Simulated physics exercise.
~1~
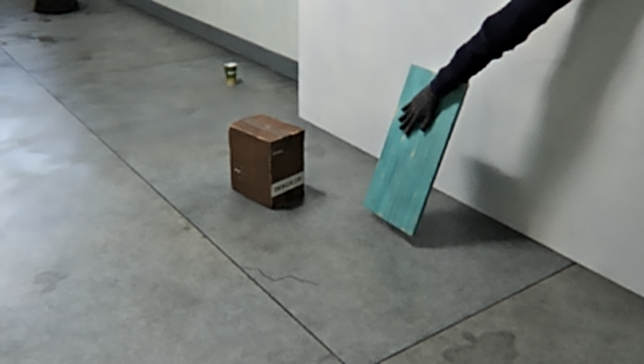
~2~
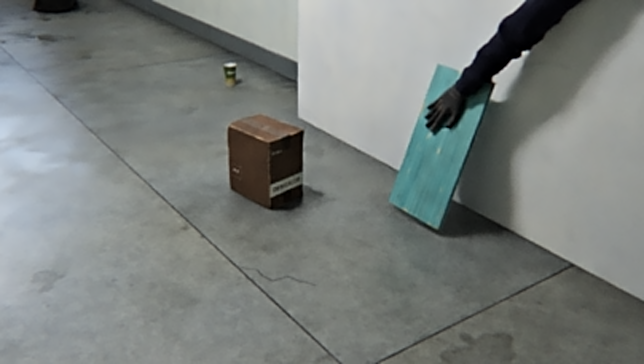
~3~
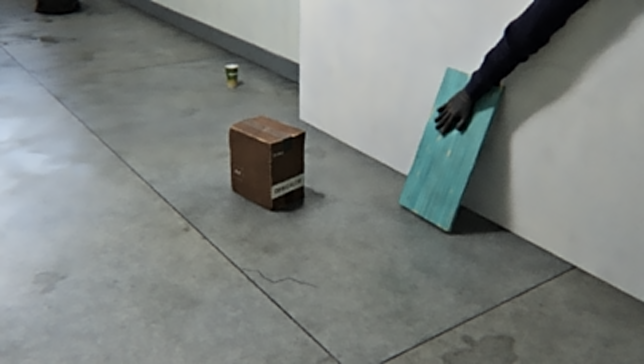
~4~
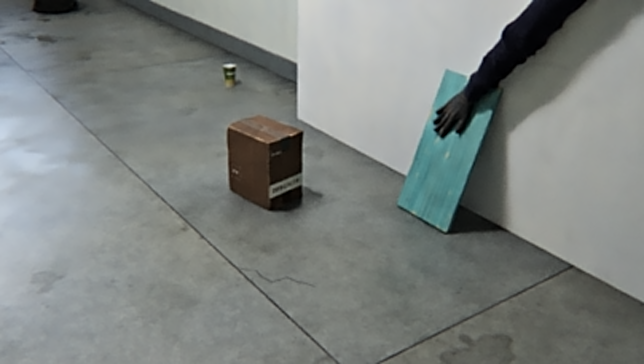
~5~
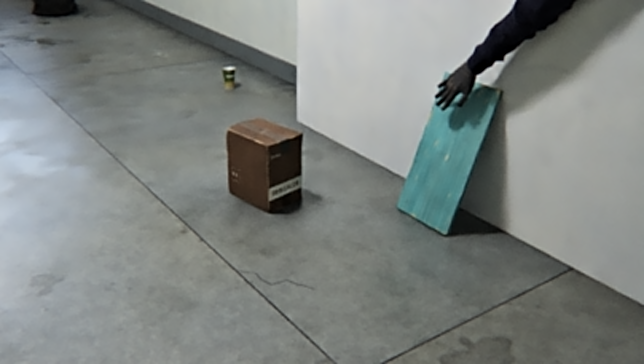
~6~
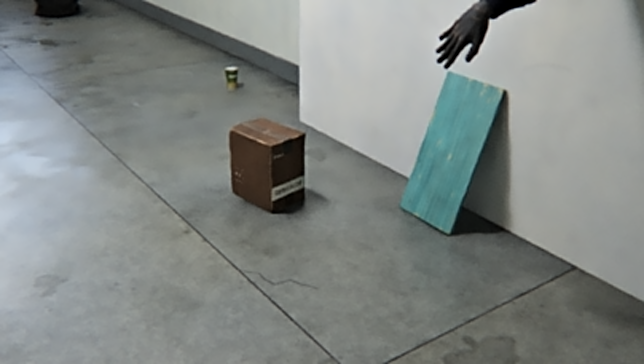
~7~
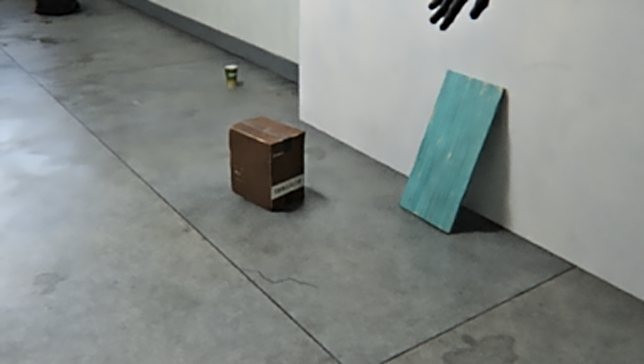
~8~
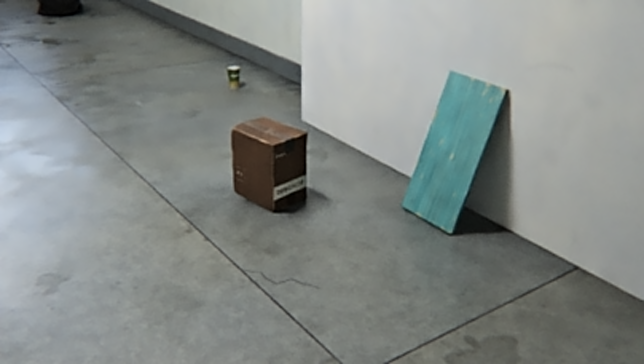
On a grey concrete floor beside a white wall, a dark-gloved hand moves a turquoise board slightly right and leans it against the wall, then lets go and withdraws upward out of view, leaving the board leaning and a brown box standing still nearby.
